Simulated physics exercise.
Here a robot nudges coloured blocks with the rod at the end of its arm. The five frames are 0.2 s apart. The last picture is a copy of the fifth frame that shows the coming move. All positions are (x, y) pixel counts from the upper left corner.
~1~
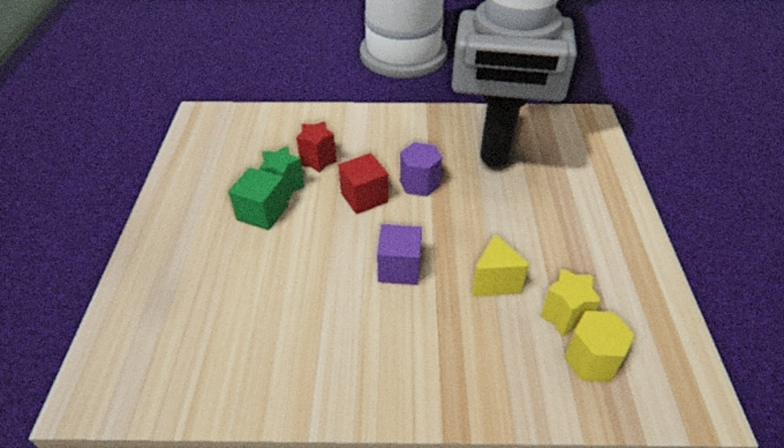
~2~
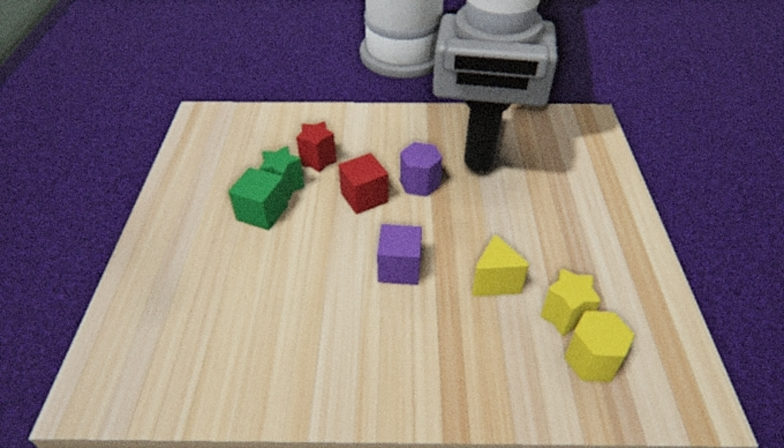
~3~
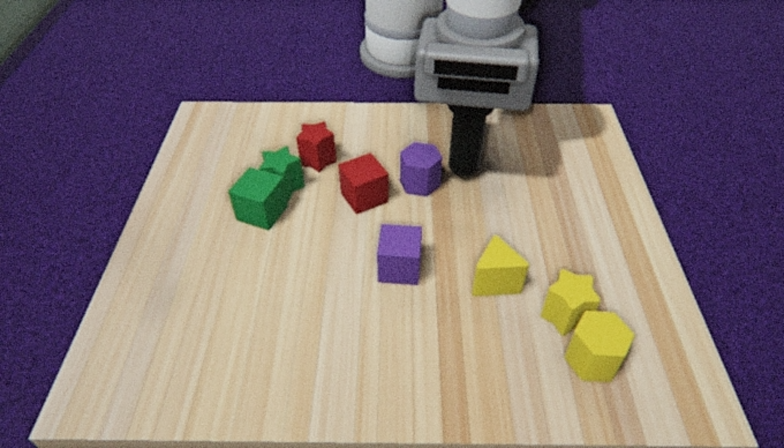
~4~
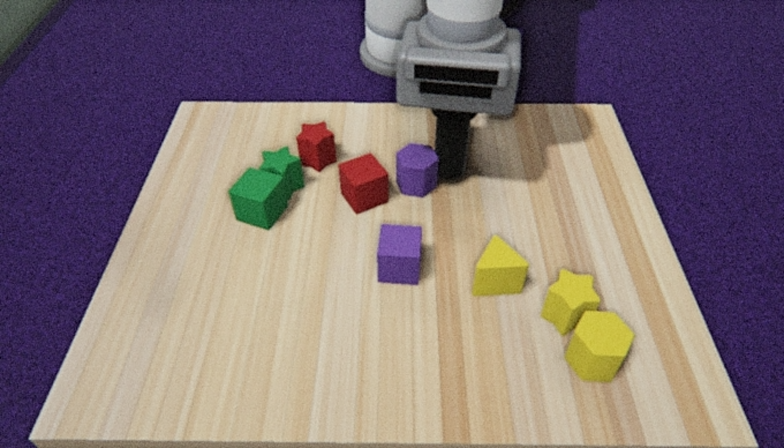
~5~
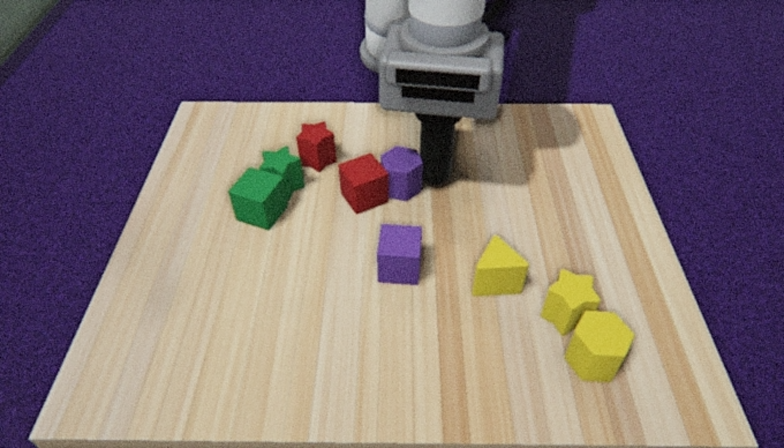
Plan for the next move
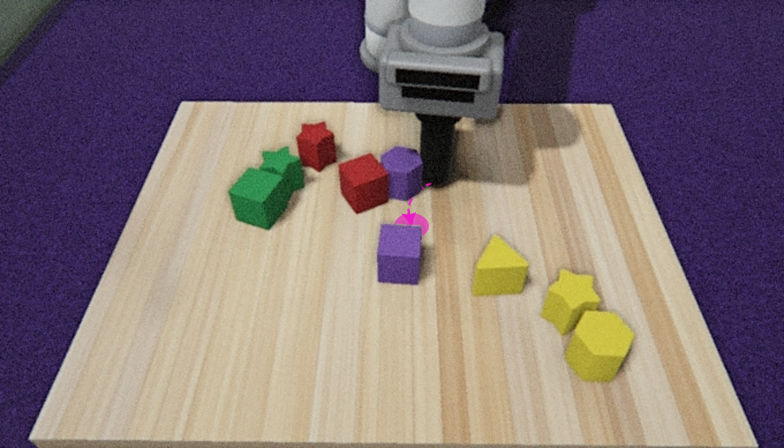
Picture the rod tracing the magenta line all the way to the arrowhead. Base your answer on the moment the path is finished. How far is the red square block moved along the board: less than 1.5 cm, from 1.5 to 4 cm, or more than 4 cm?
Between 1.5 and 4 cm.
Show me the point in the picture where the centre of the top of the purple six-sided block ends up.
Expect it around (372, 178).
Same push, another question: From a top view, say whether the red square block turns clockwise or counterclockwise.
The block spins clockwise.
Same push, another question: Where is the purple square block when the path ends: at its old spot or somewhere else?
It is still where it was.
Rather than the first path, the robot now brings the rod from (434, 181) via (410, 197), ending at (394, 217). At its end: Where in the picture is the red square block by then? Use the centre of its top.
(320, 176)
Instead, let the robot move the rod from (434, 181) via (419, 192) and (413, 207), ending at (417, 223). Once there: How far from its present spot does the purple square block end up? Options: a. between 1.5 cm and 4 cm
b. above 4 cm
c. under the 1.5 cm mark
The correct letter is c.
Drawn move, from (434, 181) via (417, 192) and (409, 208), ending at (412, 226).
On the path given first. Halfway along, rod at (411, 192); red square block at (336, 174), turned 30° clockwise; purple six-sided block at (375, 174), turned 15° clockwise.
At the end, rod at (412, 218); red square block at (333, 175), turned 35° clockwise; purple square block still; purple six-sided block at (372, 178), turned 25° clockwise.
